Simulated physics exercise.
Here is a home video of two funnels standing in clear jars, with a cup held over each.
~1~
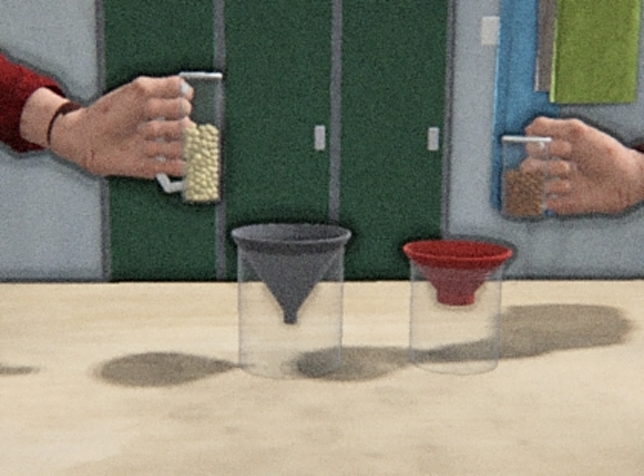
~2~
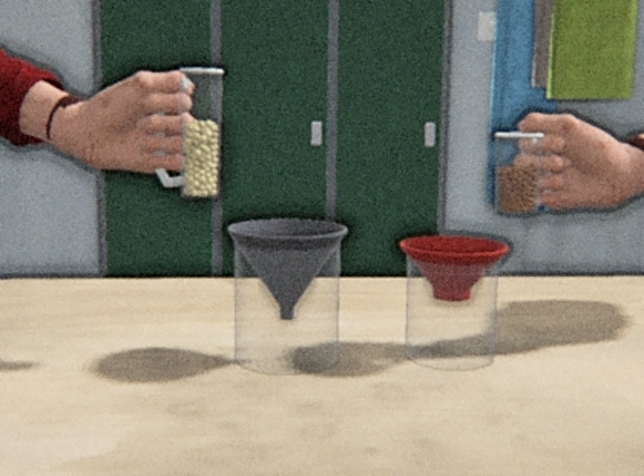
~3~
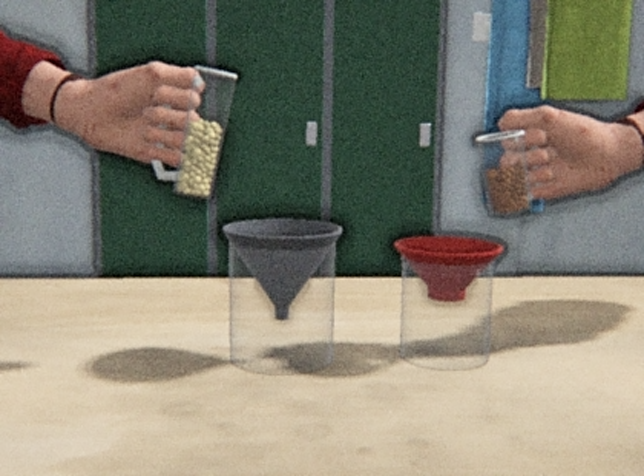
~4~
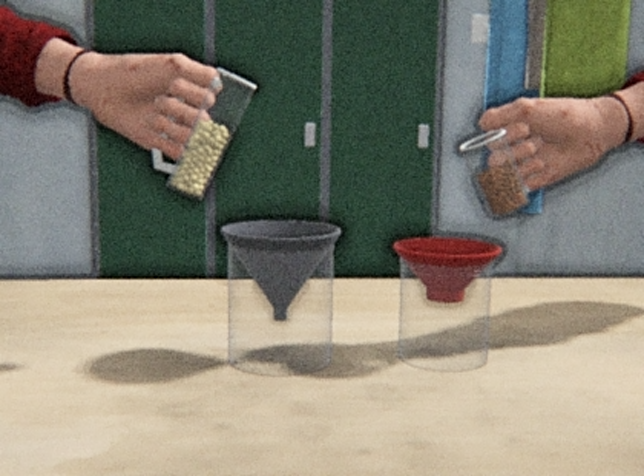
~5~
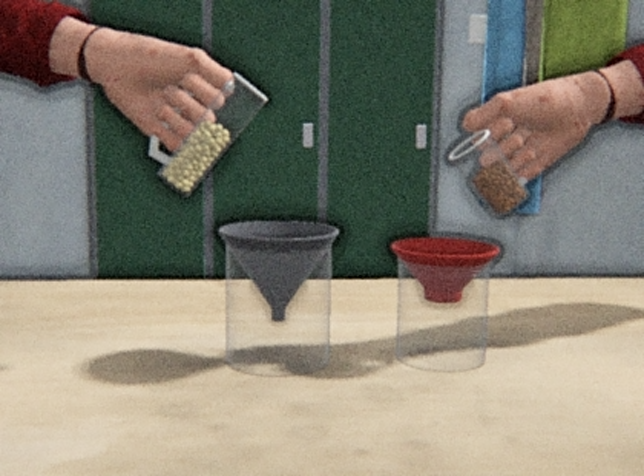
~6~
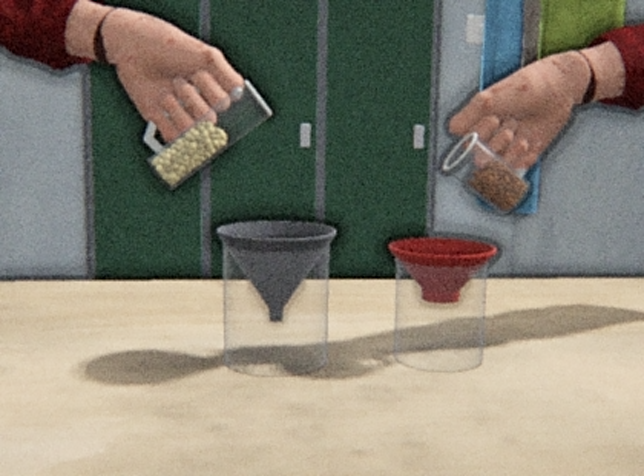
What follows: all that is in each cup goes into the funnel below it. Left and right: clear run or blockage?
The left funnel gets blocked; the right one runs clear.
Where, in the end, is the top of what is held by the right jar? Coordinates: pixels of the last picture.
Roughly (465, 343).
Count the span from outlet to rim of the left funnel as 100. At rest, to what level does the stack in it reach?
Measured level: Roughly 65 in a hundred.
Then, 0.30 s on from there, left, the whole lot still in the cup; right, the whole lot still in the cup.
Then, 0.62 s on from there, left, the whole lot still in the cup; right, all but a few still in the cup, only a few in or over the funnel.
Then, 1.00 s on from there, left, near half still in the cup, near half in or over the funnel, only a few down in the jar; right, near a quarter still in the cup, near half in or over the funnel, near a third down in the jar.
In the end, left, all but a few stuck in the funnel, only a few down in the jar; right, the whole lot down in the jar.
